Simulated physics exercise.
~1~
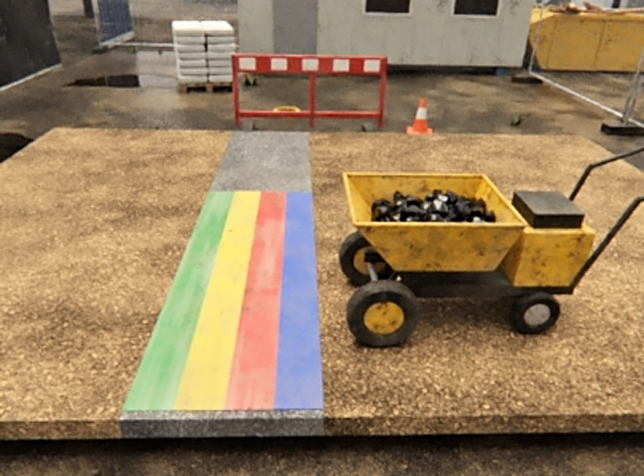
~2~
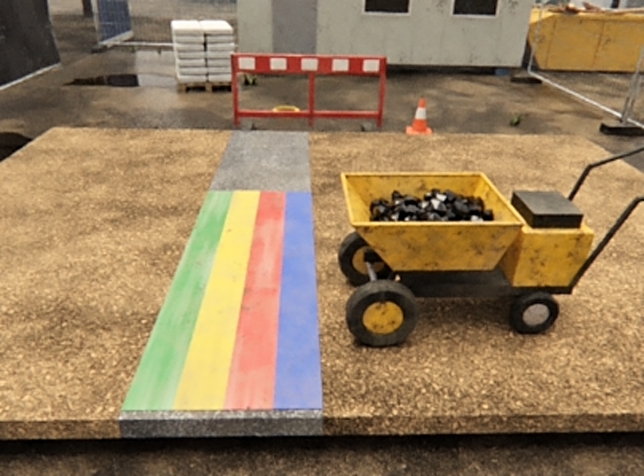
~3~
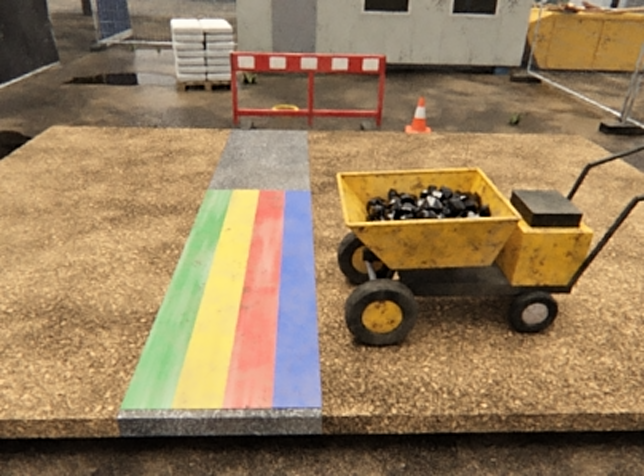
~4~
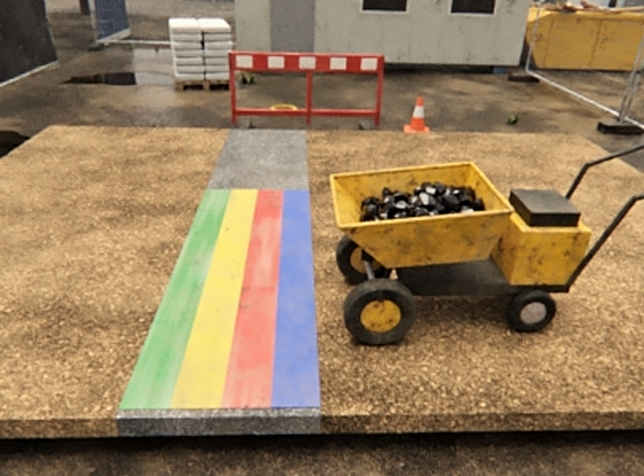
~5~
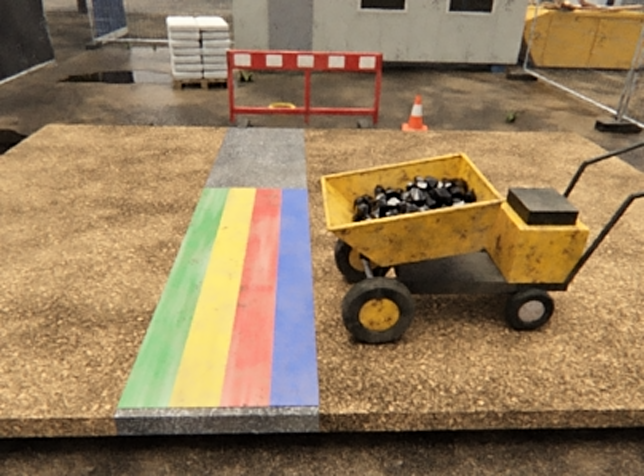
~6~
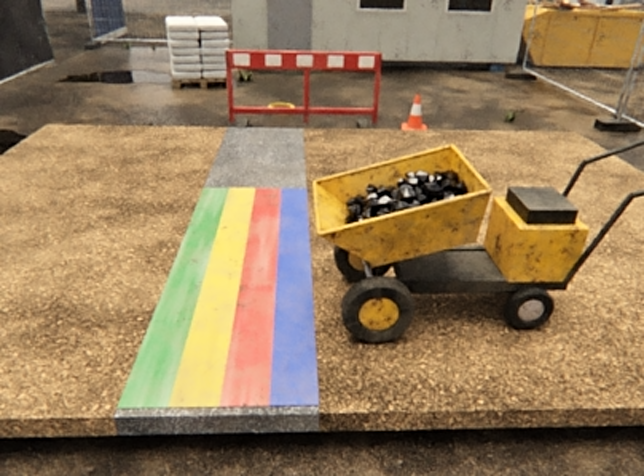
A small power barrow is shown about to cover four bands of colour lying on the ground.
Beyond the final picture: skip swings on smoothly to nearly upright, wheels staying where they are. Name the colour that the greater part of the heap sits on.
Red.
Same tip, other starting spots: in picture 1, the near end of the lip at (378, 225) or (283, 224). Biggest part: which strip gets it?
For the first spot it is that red strip, for the second the strip in green.
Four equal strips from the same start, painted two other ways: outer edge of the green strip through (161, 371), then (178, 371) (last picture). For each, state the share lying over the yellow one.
About 30 % and 30 %.
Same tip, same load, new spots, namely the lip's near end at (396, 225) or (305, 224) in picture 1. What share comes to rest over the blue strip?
About 30 percent the first time, about 0 percent the second.
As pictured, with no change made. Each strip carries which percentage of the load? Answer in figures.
So the blue strip ends with 0 %, the red strip with 35 %, the yellow strip with 25 % and the green strip with 10 %.
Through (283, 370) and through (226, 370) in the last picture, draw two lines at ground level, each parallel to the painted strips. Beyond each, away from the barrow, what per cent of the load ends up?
Result, first then second: 80 %, 40 %.
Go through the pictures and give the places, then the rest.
The first picture shows lip of the skip at (355, 225), level; top of the load at (433, 212), lumps of coal; blue strip at (299, 369); red strip at (253, 369); yellow strip at (207, 370); green strip at (161, 370).
The second picture shows lip of the skip at (353, 225), level; top of the load at (431, 212).
The third picture shows lip of the skip at (348, 225), tipped barely; top of the load at (427, 209).
The fourth picture shows lip of the skip at (340, 227), tipped a little; top of the load at (439, 210).
The fifth picture shows lip of the skip at (329, 230), tipped a little; top of the load at (436, 203).
The sixth picture shows lip of the skip at (319, 234), tipped clearly; top of the load at (428, 198); blue strip at (294, 365); red strip at (249, 366); yellow strip at (203, 366); green strip at (156, 367).
Soon after the last picture, skip tipped steeply; all in the skip.
A little later, skip tipped steeply; most in the skip; a small part over the red strip; a stray few over the yellow strip.
Later still, skip tipped right over; about a quarter in the skip; a stray few over the blue strip; about a third over the red strip; about a quarter over the yellow strip; a small part over the green strip; a stray few off the paint.
By the end, skip tipped right over; about a quarter in the skip; a stray few over the blue strip; about a third over the red strip; about a quarter over the yellow strip; a small part over the green strip; a stray few off the paint.
